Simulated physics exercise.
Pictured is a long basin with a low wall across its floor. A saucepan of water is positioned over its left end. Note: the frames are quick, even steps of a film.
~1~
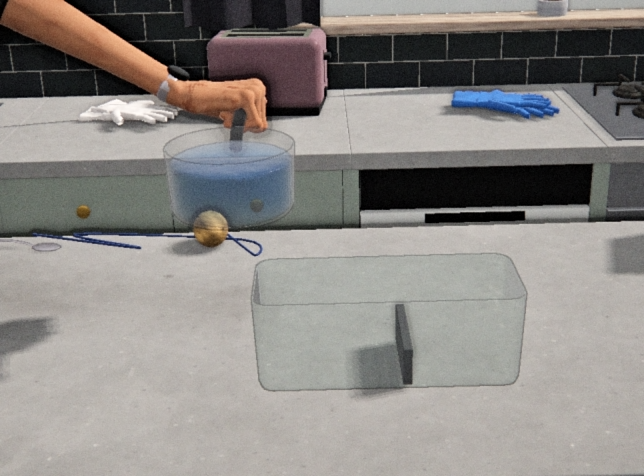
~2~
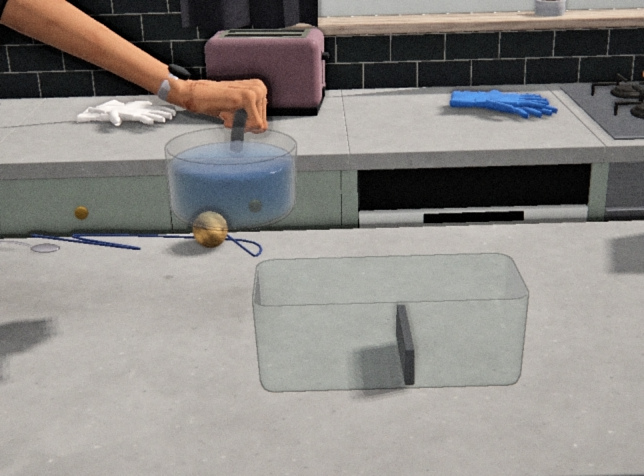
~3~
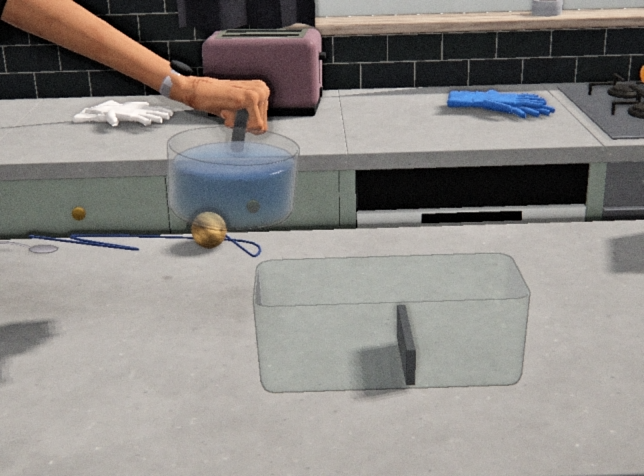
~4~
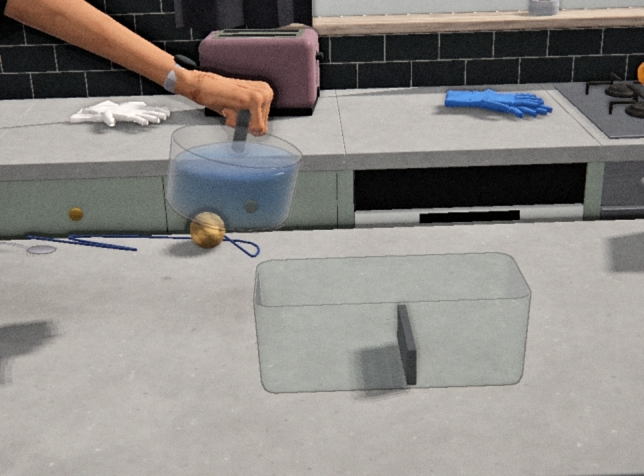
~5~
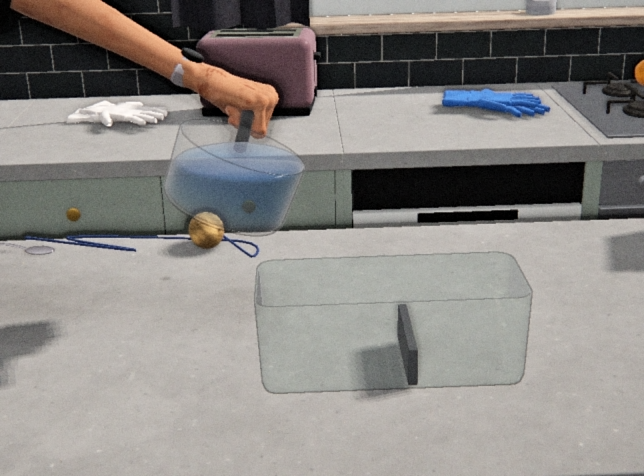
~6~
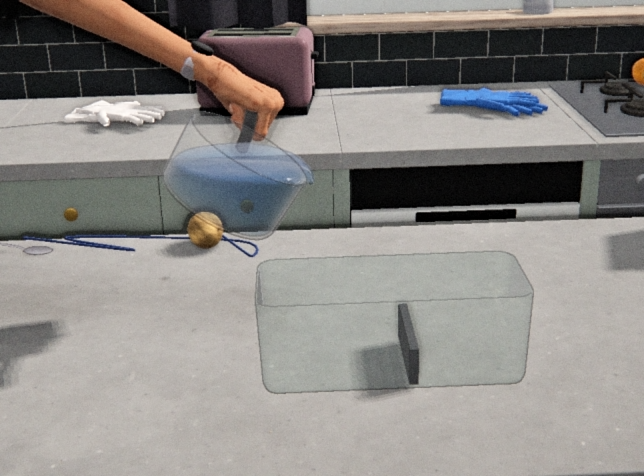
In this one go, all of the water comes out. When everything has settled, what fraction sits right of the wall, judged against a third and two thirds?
The part right of the wall will probably remain beneath one third.
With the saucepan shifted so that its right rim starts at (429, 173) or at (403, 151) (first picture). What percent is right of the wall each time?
75 % and 75 %.
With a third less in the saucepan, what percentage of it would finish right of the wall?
It comes to around 10 percent.
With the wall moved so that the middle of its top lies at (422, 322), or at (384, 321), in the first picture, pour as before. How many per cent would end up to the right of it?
10 % and 15 %, roughly.
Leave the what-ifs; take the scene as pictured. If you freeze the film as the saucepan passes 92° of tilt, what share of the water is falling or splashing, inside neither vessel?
It comes to around 40 per cent.
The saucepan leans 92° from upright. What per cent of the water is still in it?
My estimate is close to 30 percent remaining.
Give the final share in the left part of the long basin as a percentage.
Estimate: Some 80 per cent.
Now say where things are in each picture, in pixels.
It leans 0°; its right rim is at (294, 145); the water meets the walls at (169, 159) and (292, 156); the long basin's rim runs from (254, 283) to (518, 276); the wall's top is at (404, 327), in the first frame.
It leans 1°; its right rim is at (296, 146); the water meets the walls at (170, 159) and (294, 157), in the second frame.
It leans 6°; its right rim is at (298, 151); the water meets the walls at (171, 159) and (295, 158), in the third frame.
It leans 12°; its right rim is at (302, 158); the water meets the walls at (173, 159) and (299, 159), in the fourth frame.
It leans 21°; its right rim is at (305, 168); the water meets the walls at (173, 160) and (304, 160), in the fifth frame.
It leans 32°; its right rim is at (306, 180); the water meets the walls at (171, 158) and (301, 170); 4 per cent is over the edge, in the sixth frame.
A moment on, the tilt is 92° and 31 per cent is still to pour, 31 is left of the wall and 0 right of it.
Next, the tilt is 107° and 6 per cent is still to pour, 74 is left of the wall and 2 right of it.
Then the tilt is 107° and 0 per cent is still to pour, 80 is left of the wall and 15 right of it.
Later the tilt is 107° and 0 per cent is still to pour, 81 is left of the wall and 15 right of it.
In the end 80 per cent lies left of the wall, 16 right of it and 4 outside.
